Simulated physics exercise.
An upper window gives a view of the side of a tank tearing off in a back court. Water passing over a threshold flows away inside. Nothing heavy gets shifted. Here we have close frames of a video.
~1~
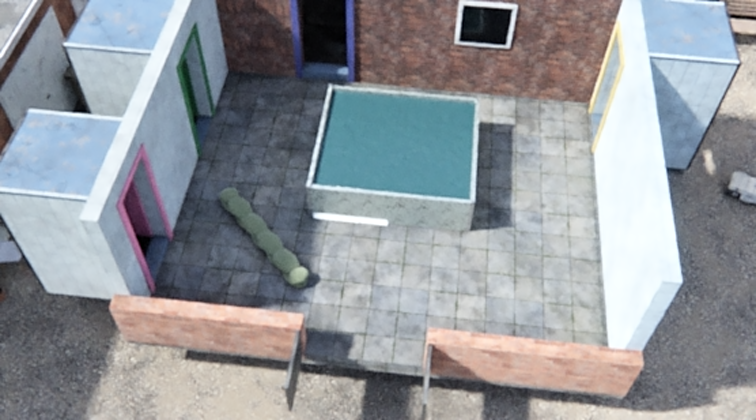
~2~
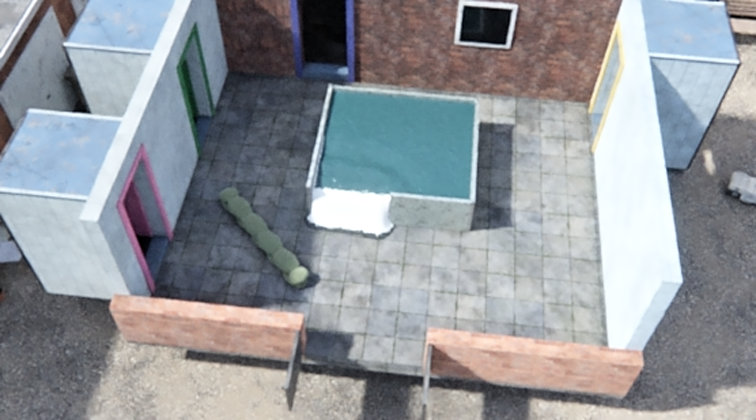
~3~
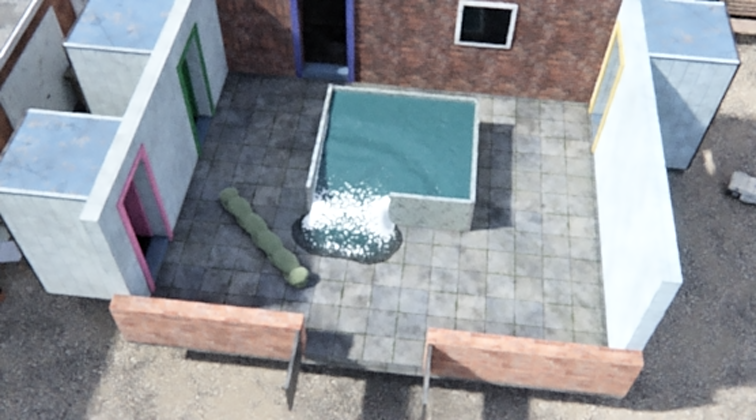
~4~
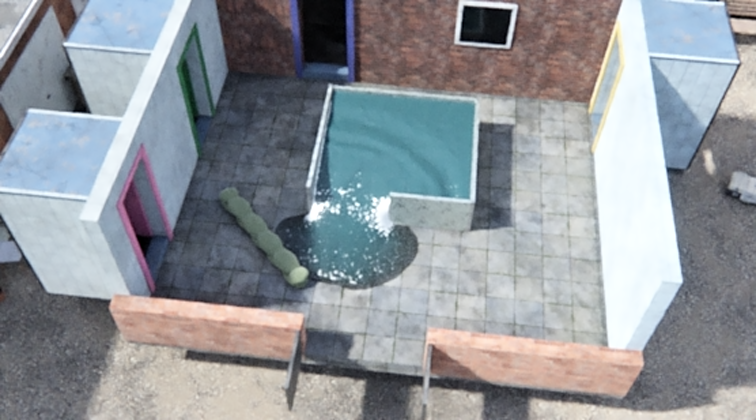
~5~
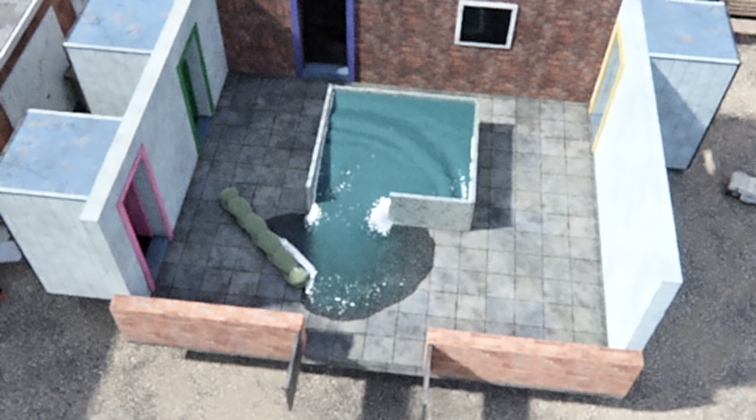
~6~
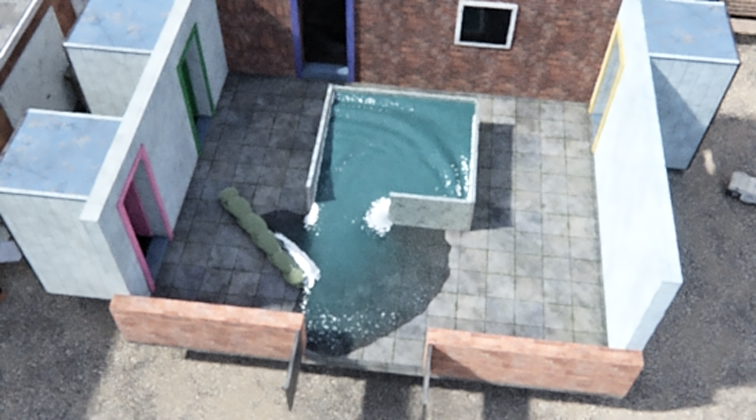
A square, open tank of teal water stands against the brick back wall of a grey-paved courtyard, seen from high above by a still camera. Pink and green doorways are at left, a blue-framed one behind, a yellow-framed opening at right, and a green hedge lies left of centre. Water bursts from the tank's front left, foaming, and spreads past the hedge toward the front gap as ripples cross the tank.
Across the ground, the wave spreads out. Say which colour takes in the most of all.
Most goes in at green.
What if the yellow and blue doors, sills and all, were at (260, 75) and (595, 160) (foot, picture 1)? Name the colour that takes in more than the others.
That would be the door marked yellow.
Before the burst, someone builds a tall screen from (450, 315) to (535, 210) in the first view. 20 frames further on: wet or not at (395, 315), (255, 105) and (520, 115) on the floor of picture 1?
Going through them in order, I get inundated, inundated and high and dry.
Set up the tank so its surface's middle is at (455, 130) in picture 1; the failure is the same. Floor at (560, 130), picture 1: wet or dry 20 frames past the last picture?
Looks like it'd be unwetted there.
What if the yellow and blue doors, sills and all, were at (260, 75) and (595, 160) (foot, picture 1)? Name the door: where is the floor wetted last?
The one in blue, as far as I can tell.
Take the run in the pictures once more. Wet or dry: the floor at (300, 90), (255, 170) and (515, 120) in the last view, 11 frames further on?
Well, in the order you listed them: Not wetted, next inundated, last not wetted.
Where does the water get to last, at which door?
I say the door marked yellow.
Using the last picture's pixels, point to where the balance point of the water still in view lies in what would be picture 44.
Near (358, 195).
A moment on, water covers 20 % of the floor; yellow door not reached, pink door not reached, green door not reached, blue door not reached.
Next, water covers 35 % of the floor; yellow door not reached, pink door not reached, green door not reached, blue door not reached.
Then, water covers 50 % of the floor; yellow door not reached, pink door wet at the sill, nothing in, green door a trickle in, blue door not reached.
Later, water covers 65 % of the floor; yellow door not reached, pink door wet at the sill, nothing in, green door some in, blue door wet at the sill, nothing in.
In the end, water covers 90 % of the floor; yellow door wet at the sill, nothing in, pink door wet at the sill, nothing in, green door some in, blue door wet at the sill, nothing in; the green door has let in the most.
